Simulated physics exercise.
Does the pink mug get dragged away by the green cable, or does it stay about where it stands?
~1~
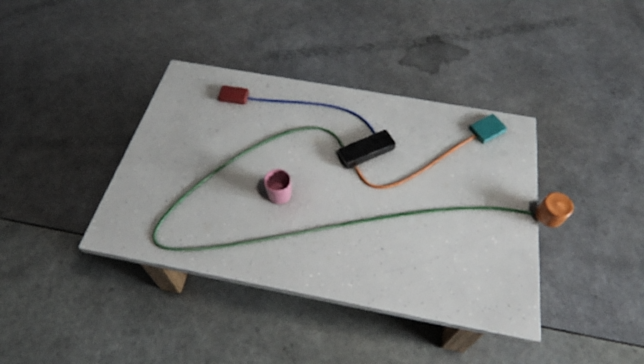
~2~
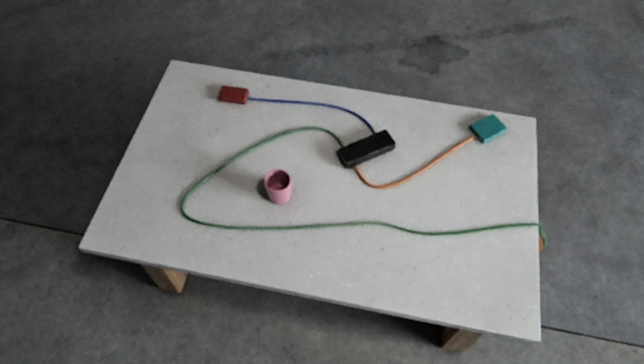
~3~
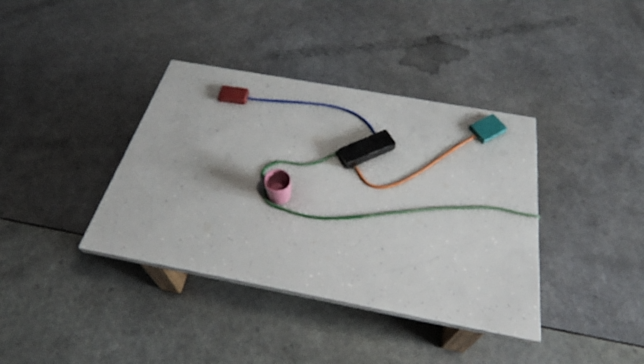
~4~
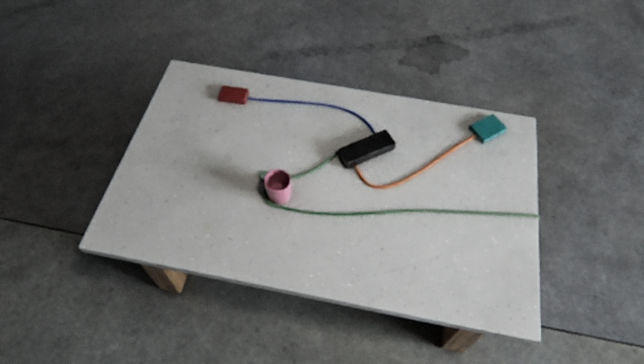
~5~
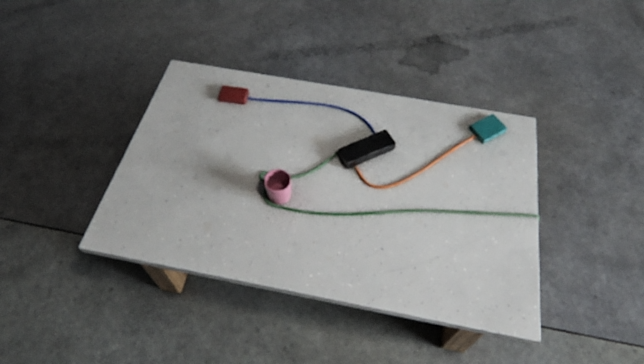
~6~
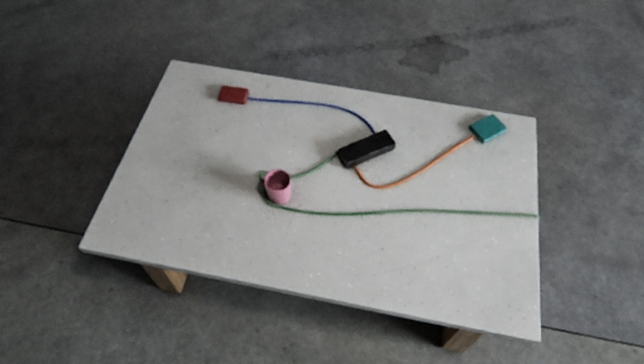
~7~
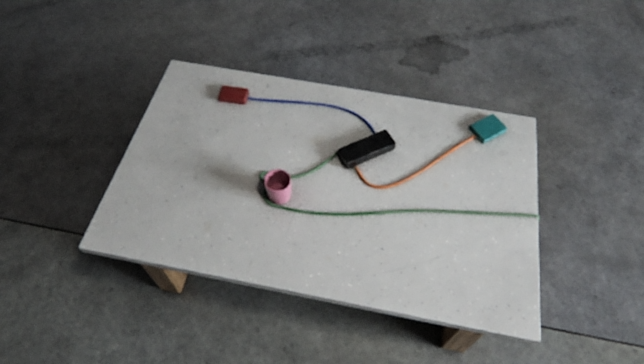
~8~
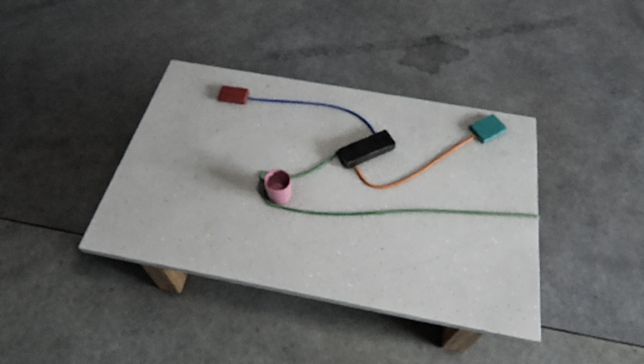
The pink mug stays about where it stands, hardly stirring as the green cable draws in around it. The teal block and the black strip keep their places too.
